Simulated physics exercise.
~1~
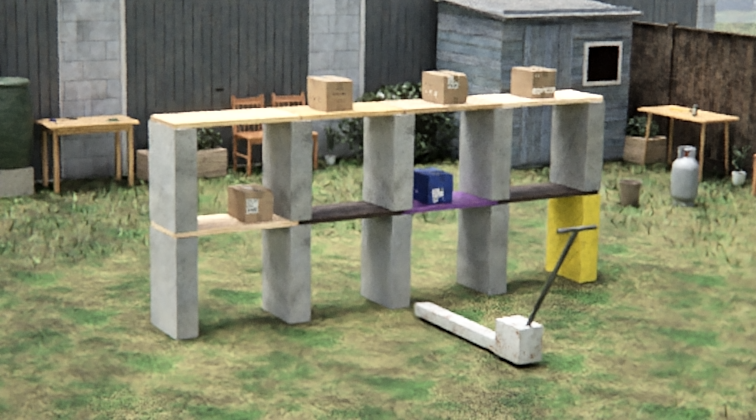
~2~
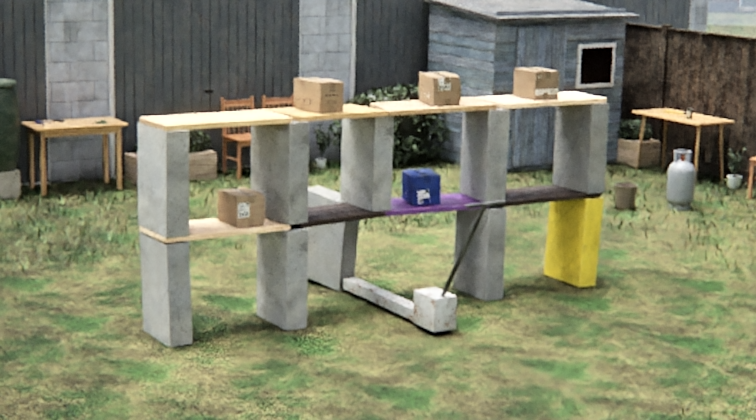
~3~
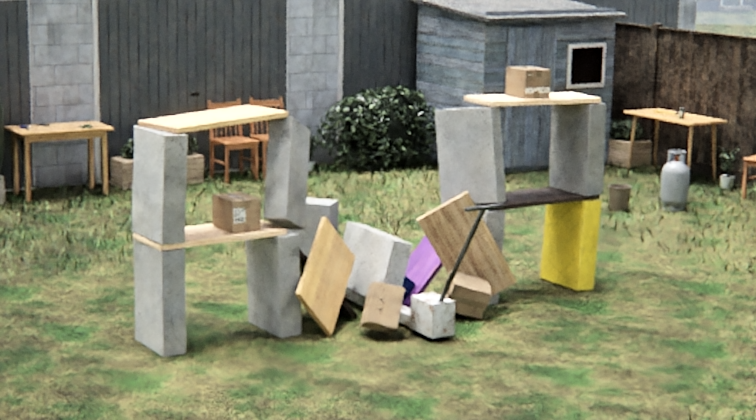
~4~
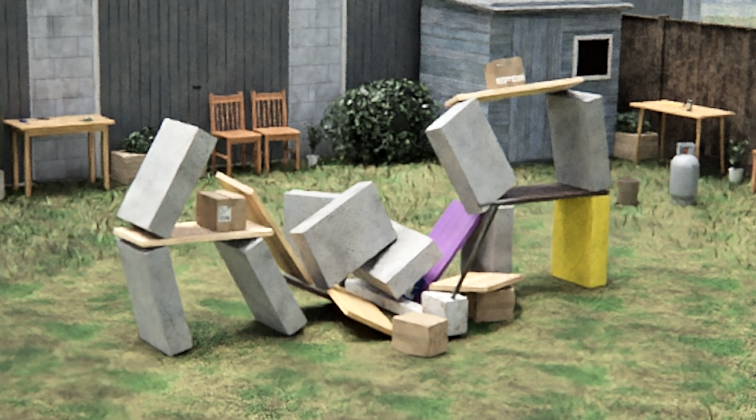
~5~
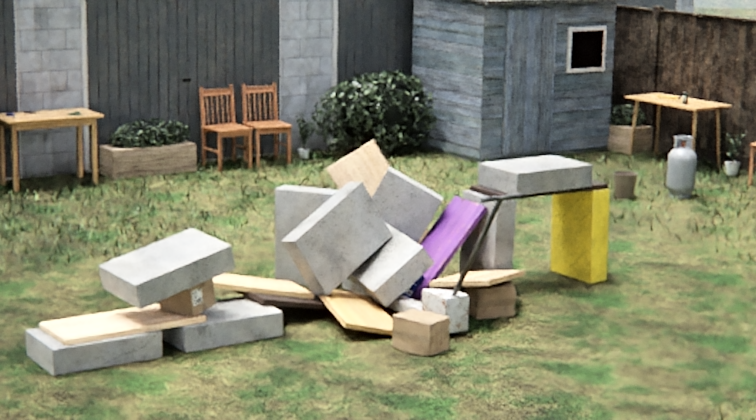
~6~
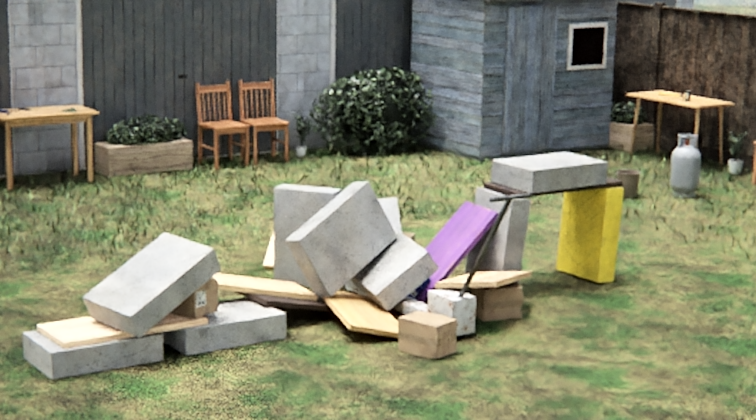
A low jack shoves out an upright block, and most of the loose two-tier structure collapses.
